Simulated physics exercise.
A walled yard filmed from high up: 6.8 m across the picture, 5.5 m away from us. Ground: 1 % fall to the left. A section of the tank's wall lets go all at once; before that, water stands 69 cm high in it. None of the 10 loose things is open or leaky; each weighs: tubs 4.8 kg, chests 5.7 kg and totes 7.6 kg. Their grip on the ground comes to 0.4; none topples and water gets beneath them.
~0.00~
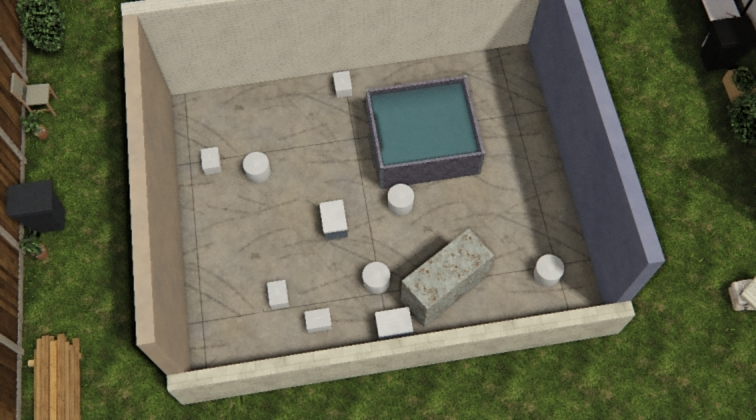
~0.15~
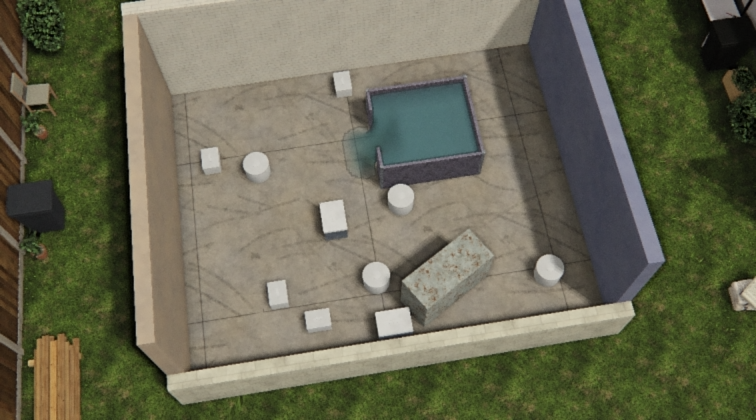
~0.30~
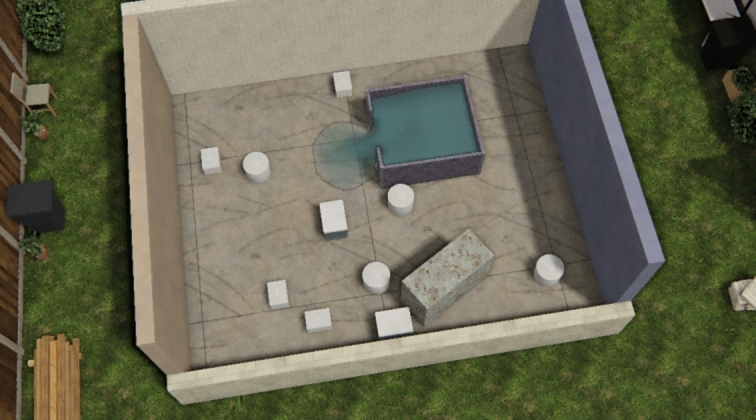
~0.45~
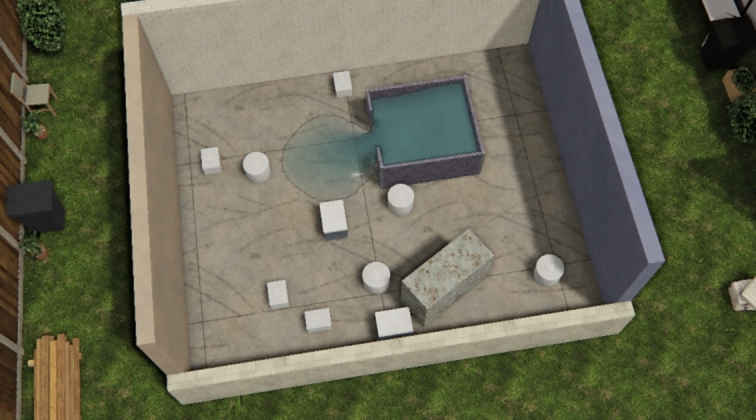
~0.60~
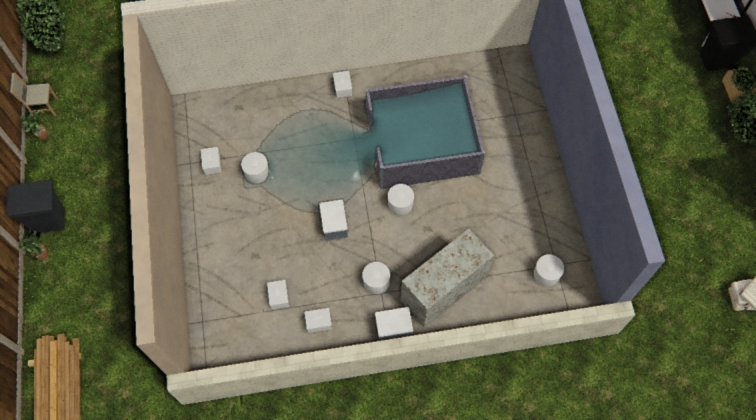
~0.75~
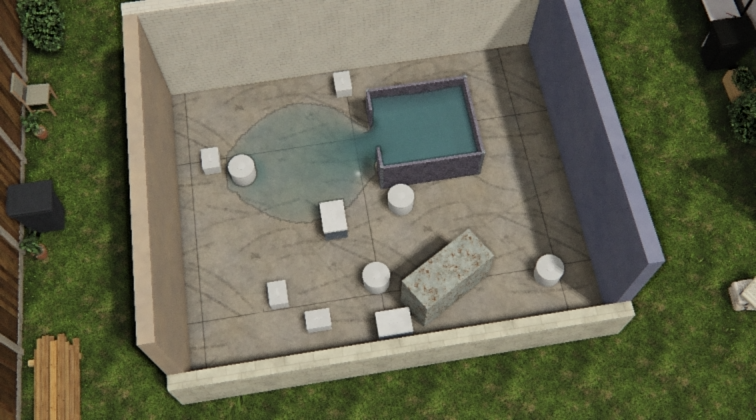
The clip opens on a walled yard seen from above, with a full water tank and scattered pale blocks and round tubs. The tank's left side opens and water spreads leftward in a widening pool, reaching a white tub and shifting it slightly left while the other objects stay put.
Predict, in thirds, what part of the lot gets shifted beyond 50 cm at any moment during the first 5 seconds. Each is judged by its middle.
Looks like the lowest band.
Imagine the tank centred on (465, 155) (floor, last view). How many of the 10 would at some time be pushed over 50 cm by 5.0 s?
The answer would then be 4.
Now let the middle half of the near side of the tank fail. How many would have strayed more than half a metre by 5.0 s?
So the tally would be 6.
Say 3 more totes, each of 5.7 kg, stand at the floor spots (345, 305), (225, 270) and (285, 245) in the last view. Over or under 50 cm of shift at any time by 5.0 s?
Note, in sequence: Under threshold; over threshold; over threshold.
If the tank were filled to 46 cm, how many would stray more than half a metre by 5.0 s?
Then 2 of them.
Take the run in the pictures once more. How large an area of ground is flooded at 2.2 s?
Near 16 m2 in all.
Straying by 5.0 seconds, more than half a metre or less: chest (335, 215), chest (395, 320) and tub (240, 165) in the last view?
Listed in sequence: Higher; lower; higher for the last.
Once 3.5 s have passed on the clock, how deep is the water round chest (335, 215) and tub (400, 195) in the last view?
About 1 and 0 cm.
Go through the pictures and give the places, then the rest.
In the first frame, a tub at (256, 163) rests on the ground; a tub at (551, 267) rests on the ground; water covers 2.5 m2; 0 of 10 have shifted.
In the second frame, a tub at (256, 163), on the bottom; a tub at (551, 267), on the bottom; water covers 3.0 m2; 0 of 10 have shifted.
In the third frame, a tub at (256, 163), on the bottom; a tub at (551, 267), on the bottom; 3.7 m2 under water; 0 of 10 have shifted.
In the fourth frame, a tub at (256, 163), on the bottom; a tub at (551, 267) rests on the ground; water covers 4.6 m2; 0 of 10 have shifted.
In the fifth frame, a tub at (254, 164) rests on the ground; a tub at (551, 267) rests on the ground; water covers 5.7 m2; 0 of 10 have shifted.
In the sixth frame, a tub at (241, 166) rests on the ground, 26 cm from its start; a tub at (551, 267) rests on the ground; 7.0 m2 under water; 1 of 10 have shifted.
After 1.1 s 1 of 10 are over 50 cm from their spots; 0 afloat.
After 2.2 s 3 of 10 are over 50 cm from their spots; 2 afloat.
After 3.5 s 2 of 10 are over 50 cm from their spots; 2 afloat.
After 5.0 s 2 of 10 are over 50 cm from their spots, and 3 have been at some point; 3 afloat.
